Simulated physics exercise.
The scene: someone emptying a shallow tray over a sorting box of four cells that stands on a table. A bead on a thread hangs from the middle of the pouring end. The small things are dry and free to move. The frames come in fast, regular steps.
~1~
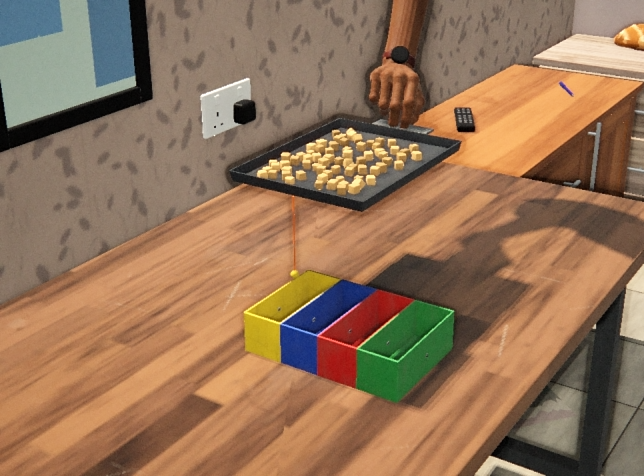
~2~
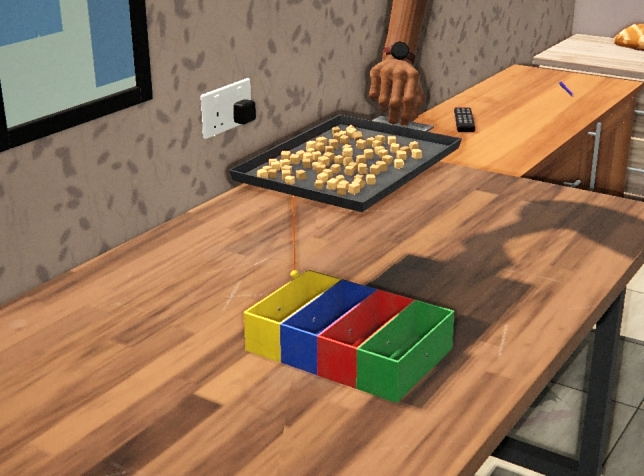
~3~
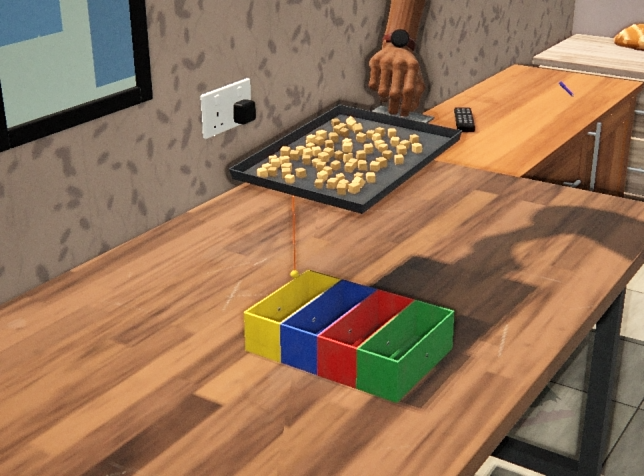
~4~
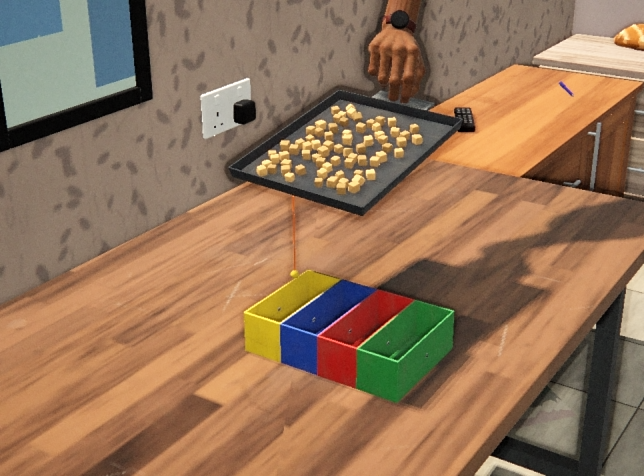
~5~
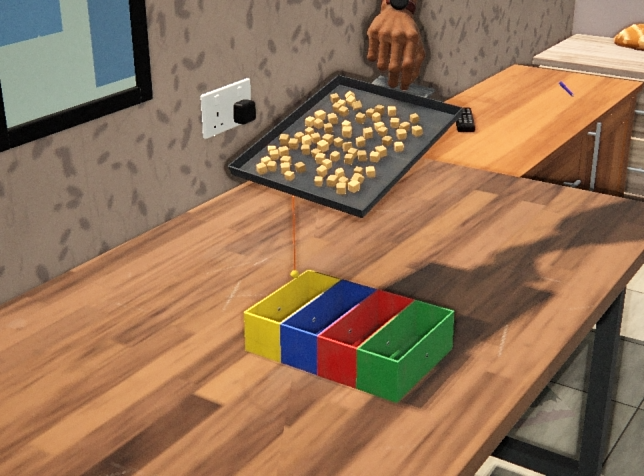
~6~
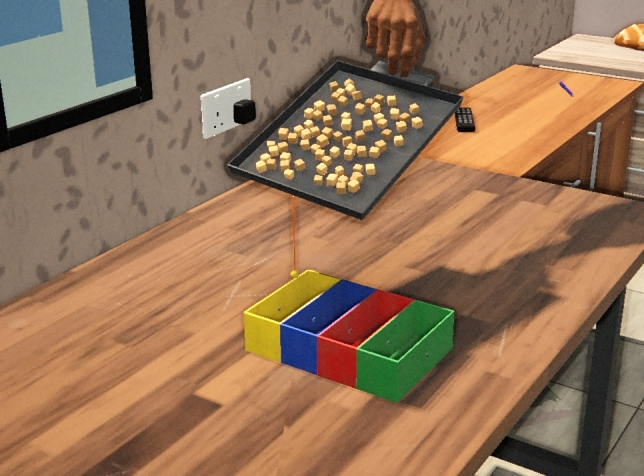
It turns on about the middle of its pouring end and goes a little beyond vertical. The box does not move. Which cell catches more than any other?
Most goes to the blue cell.
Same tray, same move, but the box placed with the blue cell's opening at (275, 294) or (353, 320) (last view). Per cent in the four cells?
First some 80, then 70 per cent.
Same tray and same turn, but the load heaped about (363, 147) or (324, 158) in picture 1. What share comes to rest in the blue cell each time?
In turn 40 and 30 in a hundred.
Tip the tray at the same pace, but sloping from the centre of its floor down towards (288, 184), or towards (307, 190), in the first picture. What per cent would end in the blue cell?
Roughly 0 per cent, and 20 per cent.
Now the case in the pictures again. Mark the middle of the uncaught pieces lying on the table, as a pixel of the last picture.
Roughly at (287, 394).
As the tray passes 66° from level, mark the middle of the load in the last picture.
At about (326, 178).
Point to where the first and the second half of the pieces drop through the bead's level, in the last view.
At about (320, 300), then at (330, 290).
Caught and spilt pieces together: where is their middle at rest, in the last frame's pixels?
Near (322, 348).
Just after the last frame, tray tipped steeply; almost all on the tray; just a few falling or outside the box.
A moment on, tray tipped past a quarter turn; the larger part on the tray; about a tenth in the blue cell; just a few in the red cell; just a few in the yellow cell; about a tenth falling or outside the box.
Further on, tray tipped past a quarter turn; roughly a third in the blue cell; roughly a quarter in the yellow cell; roughly a quarter in the red cell; about a tenth in the green cell; roughly a quarter falling or outside the box.
When it is over, tray tipped past a quarter turn; roughly a third in the blue cell; roughly a quarter in the yellow cell; roughly a quarter in the red cell; about a tenth in the green cell; roughly a quarter outside the box.
